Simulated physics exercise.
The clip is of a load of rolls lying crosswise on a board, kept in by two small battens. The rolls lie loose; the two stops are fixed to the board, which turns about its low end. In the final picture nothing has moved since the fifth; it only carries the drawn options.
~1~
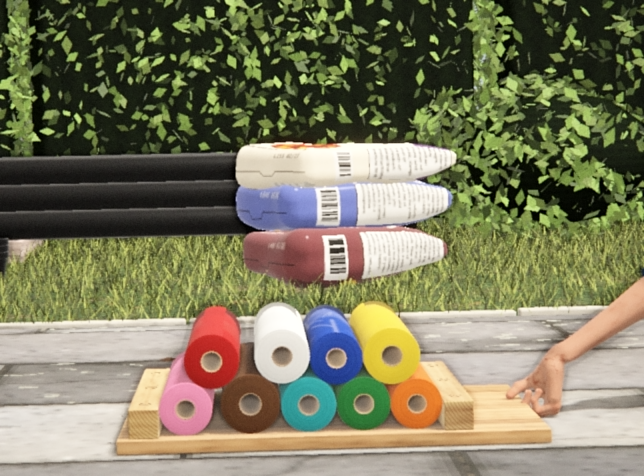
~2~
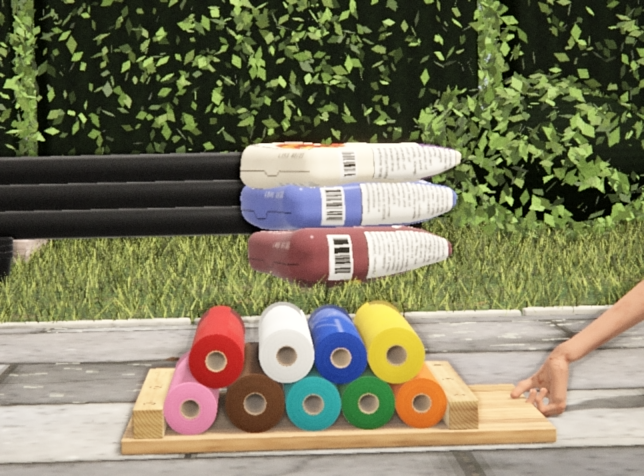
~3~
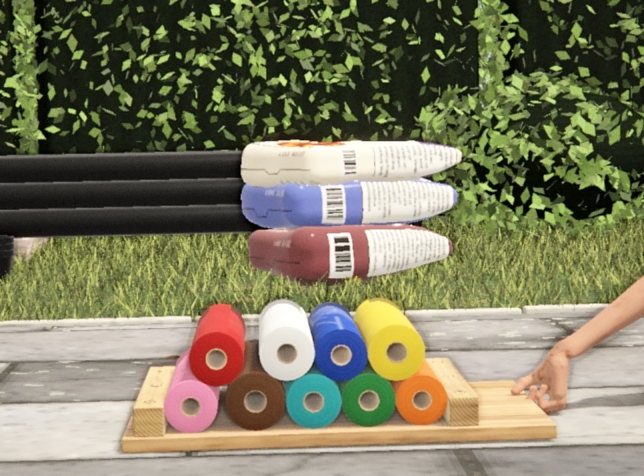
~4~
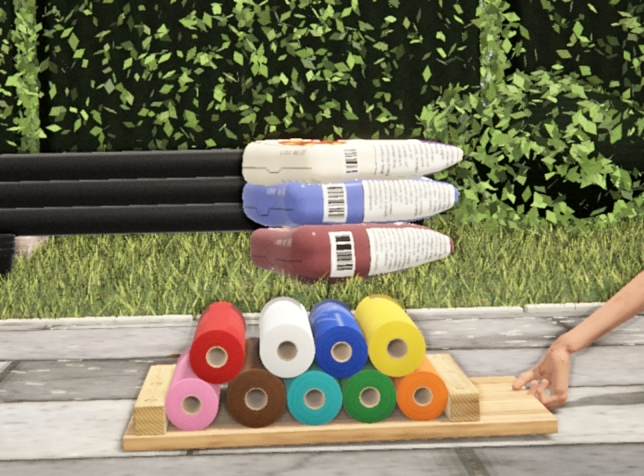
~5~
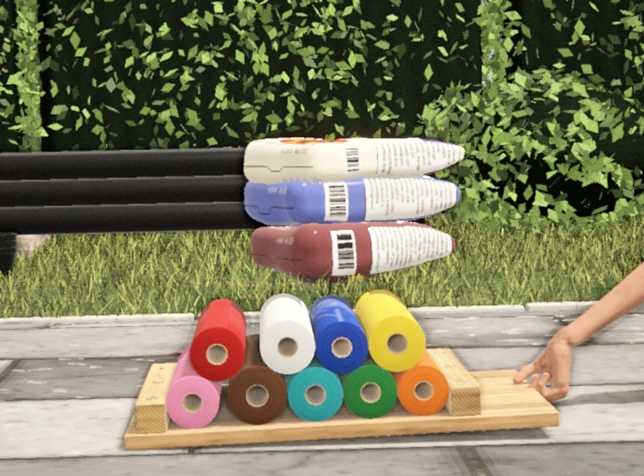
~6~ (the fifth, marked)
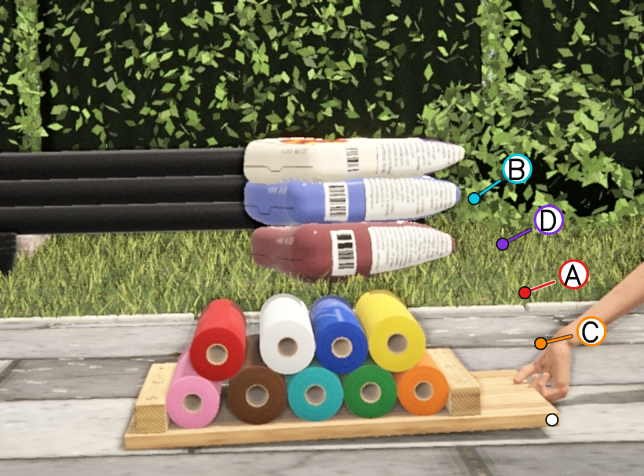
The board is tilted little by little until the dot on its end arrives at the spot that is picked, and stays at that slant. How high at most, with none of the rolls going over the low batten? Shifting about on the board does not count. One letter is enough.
The highest mark that will do is A.
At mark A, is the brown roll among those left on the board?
Yes, with A.
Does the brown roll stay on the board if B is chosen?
The brown roll: Yes.
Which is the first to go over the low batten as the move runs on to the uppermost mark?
It is the red one.
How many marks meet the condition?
Two of the four.
On the copy, A at (525, 293); B at (474, 198); C at (541, 344); D at (503, 244); the white dot at (552, 420).
On A. First, board at 14°.
Then, board at 19°.
Finally, board at 19°, none over the low batten.
By contrast, B four over the low batten (red, yellow, blue, white); C none over the low batten; D one over the low batten (red).
